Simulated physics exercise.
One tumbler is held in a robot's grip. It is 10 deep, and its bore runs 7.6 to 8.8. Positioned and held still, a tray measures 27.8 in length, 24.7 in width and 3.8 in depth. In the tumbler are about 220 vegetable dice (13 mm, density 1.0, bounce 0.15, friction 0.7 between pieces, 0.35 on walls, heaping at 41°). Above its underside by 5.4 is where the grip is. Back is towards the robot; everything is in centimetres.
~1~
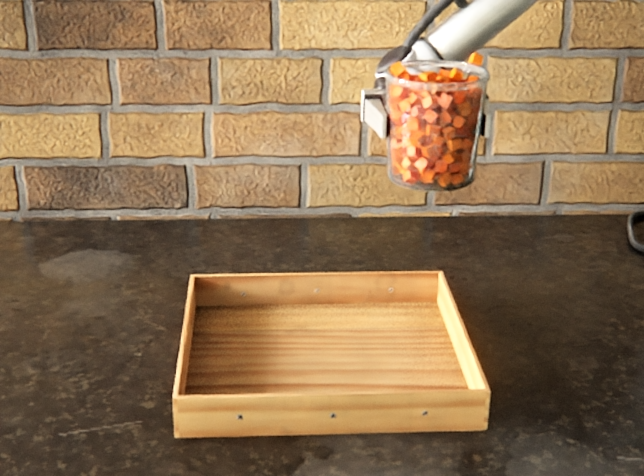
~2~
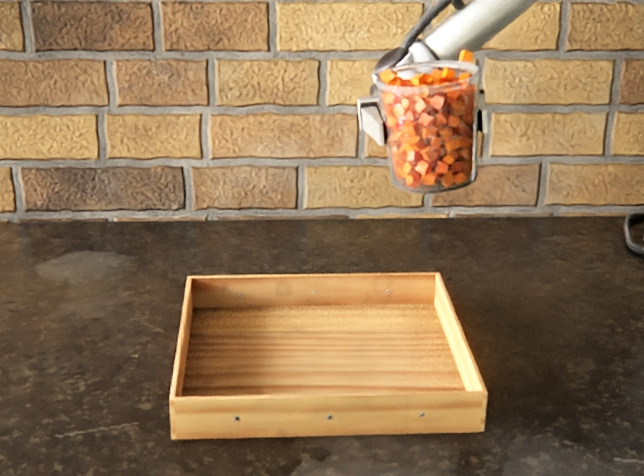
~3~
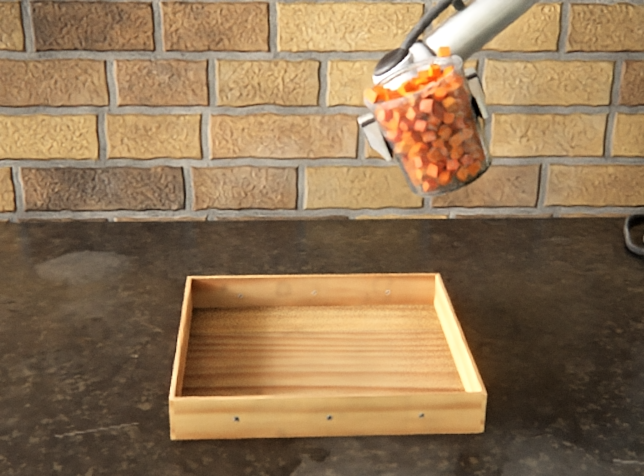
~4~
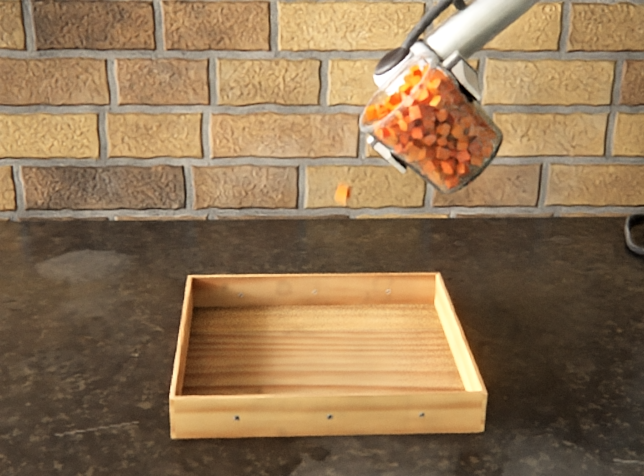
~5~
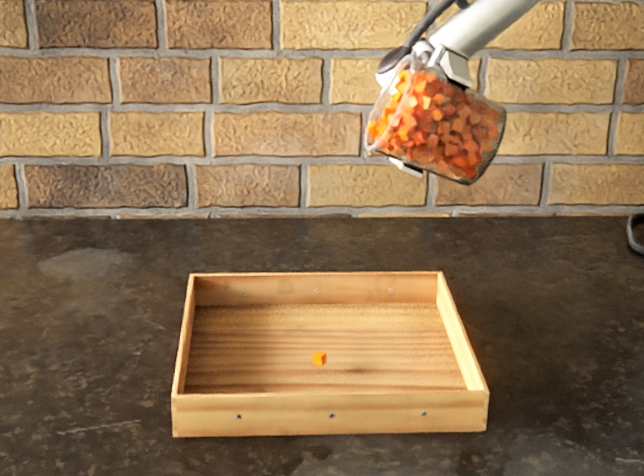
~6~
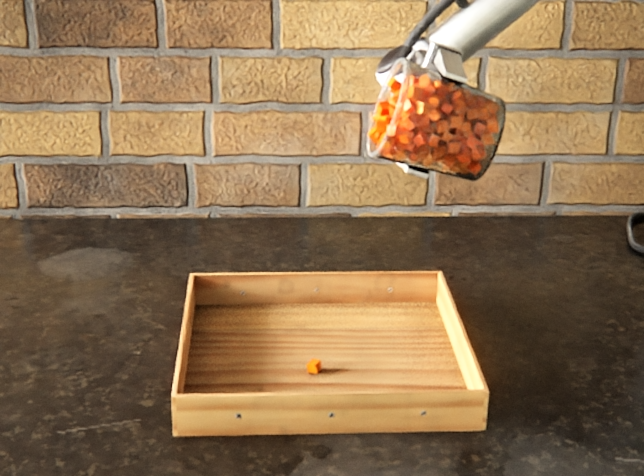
Above a wooden tray on a dark counter, a robot arm tilted a clear tumbler packed with orange vegetable dice steadily to the left, and one piece dropped out and landed in the tray.
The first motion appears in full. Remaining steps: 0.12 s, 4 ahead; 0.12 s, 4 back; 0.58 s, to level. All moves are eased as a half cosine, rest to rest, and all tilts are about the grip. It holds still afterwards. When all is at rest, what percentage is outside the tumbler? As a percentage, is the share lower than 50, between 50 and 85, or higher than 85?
The share is lower than 50 per cent.
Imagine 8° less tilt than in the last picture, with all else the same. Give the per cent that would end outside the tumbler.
Near 20 %.
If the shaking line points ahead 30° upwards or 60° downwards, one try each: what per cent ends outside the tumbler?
45 and 5 %.
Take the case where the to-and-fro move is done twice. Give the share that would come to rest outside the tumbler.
I'd expect close to 40 per cent then.
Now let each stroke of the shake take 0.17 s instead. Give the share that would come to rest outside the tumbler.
About 15 per cent, then.
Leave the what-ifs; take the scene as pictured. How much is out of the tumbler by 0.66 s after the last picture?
Share gone by then: Near 30 %.
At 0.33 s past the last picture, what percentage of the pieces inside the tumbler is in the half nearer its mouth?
My estimate is near 45 per cent.
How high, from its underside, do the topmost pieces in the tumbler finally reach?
I'd say near 9.5 cm from the bottom.
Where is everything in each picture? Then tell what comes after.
The first picture shows tumbler middle at (434, 127), level; upper third of the load around (434, 94), from x 395 to 475, top at y 60; 221 in the tumbler.
The second picture shows tumbler middle at (431, 129), tilted 7° forward; upper third of the load around (428, 96), from x 390 to 470, top at y 55.
The third picture shows tumbler middle at (433, 129), tilted 25° forward; upper third of the load around (429, 100), from x 375 to 480, top at y 50.
The fourth picture shows tumbler middle at (435, 127), tilted 47° forward; upper third of the load around (428, 101), from x 345 to 490, top at y 70; 220 in the tumbler, 1 in flight or on a rim.
The fifth picture shows tumbler middle at (438, 125), tilted 65° forward; upper third of the load around (431, 101), from x 320 to 490, top at y 75; 220 in the tumbler, 1 in the tray.
The sixth picture shows tumbler middle at (438, 124), tilted 72° forward; upper third of the load around (433, 102), from x 315 to 490, top at y 80; 220 in the tumbler, 1 in the tray.
Then, 0.33 s after the last picture, tilted 68° forward, highest piece 27 above the table; 161 in the tumbler, 25 in the tray, 35 in flight or on a rim.
Then, 0.66 s after the last picture, tilted 13° forward, highest piece 29 above the table; 160 in the tumbler, 61 in the tray.
Then, 1.02 s after the last picture, level, highest piece 29 above the table; 160 in the tumbler, 61 in the tray.
Then, 2.07 s after the last picture, level, highest piece 29 above the table; 160 in the tumbler, 61 in the tray.
Final count, 160 in the tumbler, 61 in the tray. That is 28 % outside the tumbler.
